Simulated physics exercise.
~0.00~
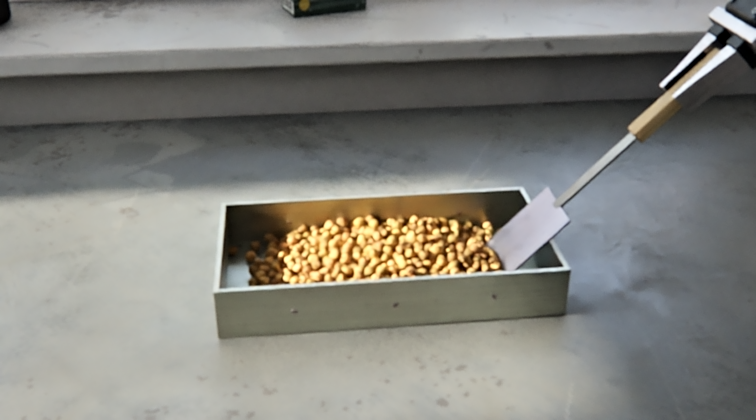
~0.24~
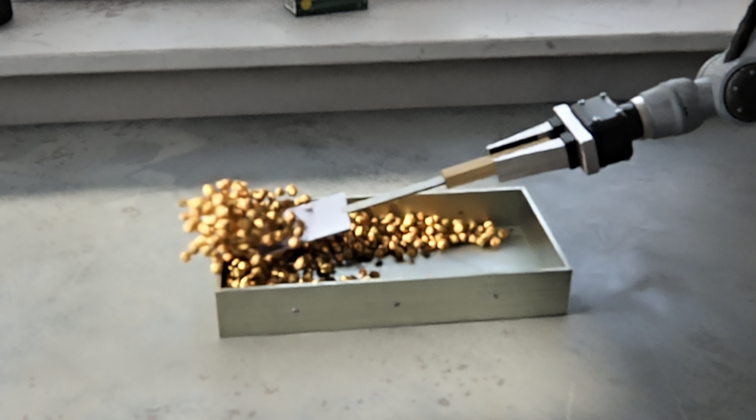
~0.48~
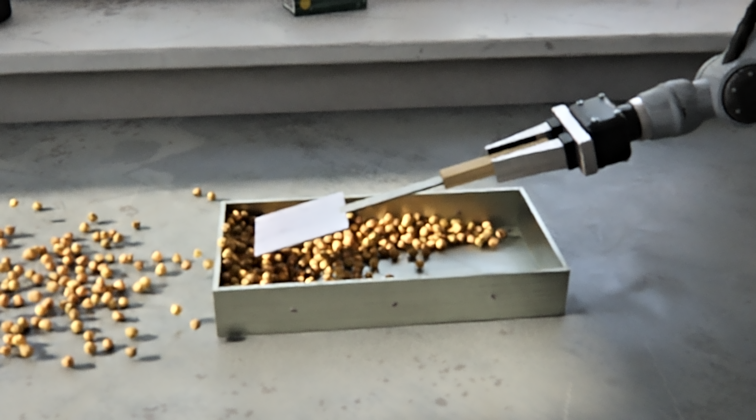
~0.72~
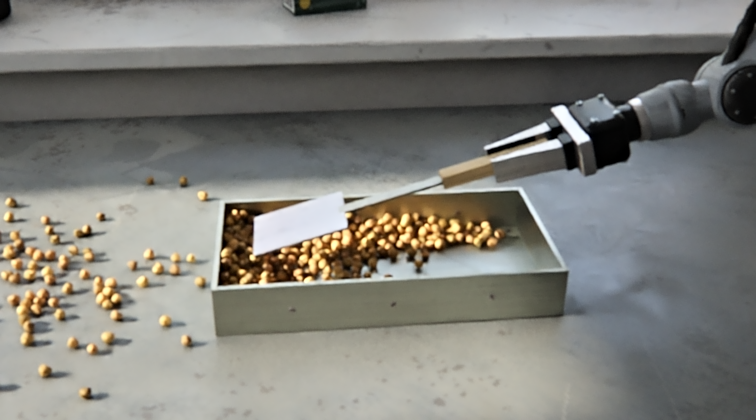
We see a robot arm sweep a flat paddle leftward through dried chickpeas in a metal trough, flinging some over the left end. They scatter across the grey table top, while most remain heaped in the trough beneath the now still paddle.
